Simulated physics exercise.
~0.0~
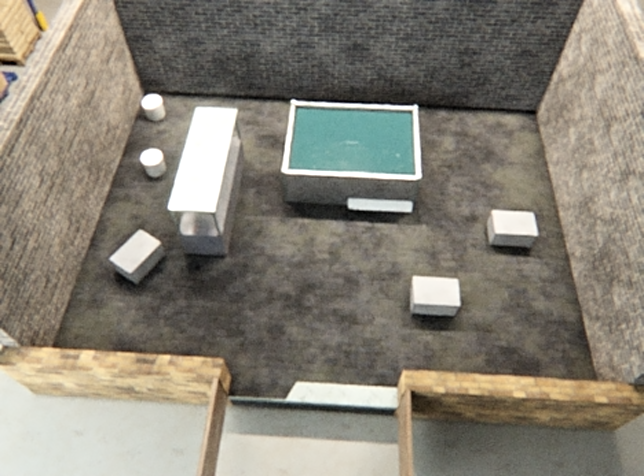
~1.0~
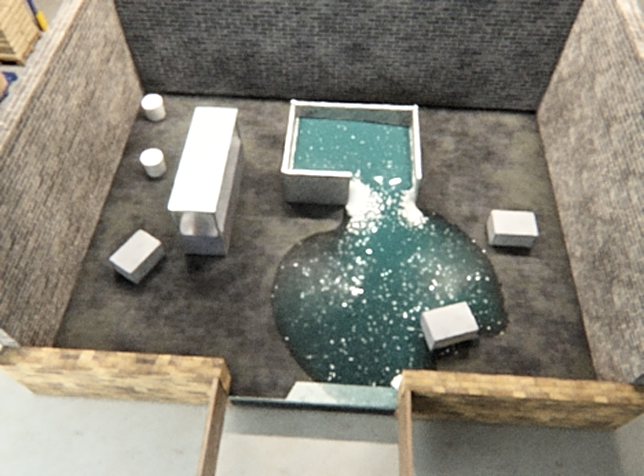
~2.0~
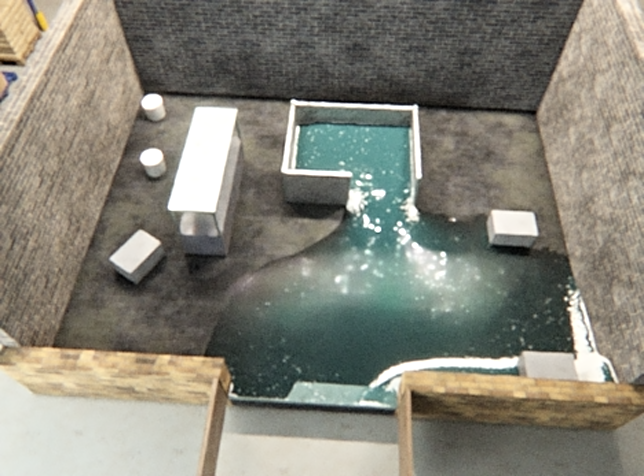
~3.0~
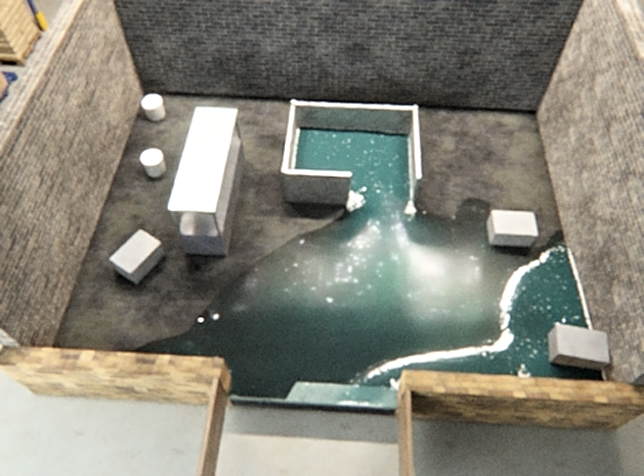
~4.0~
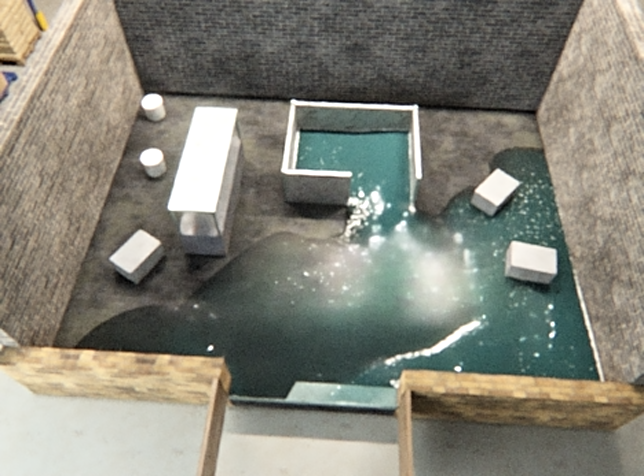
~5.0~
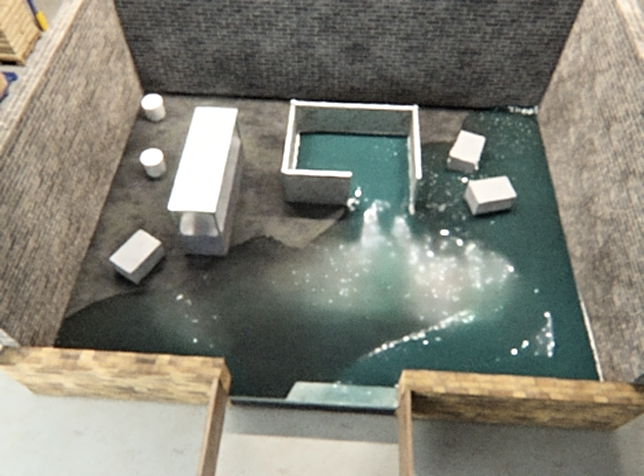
Water bursts from an open tank, floods rightward across the floor, and shifts two pale boxes.
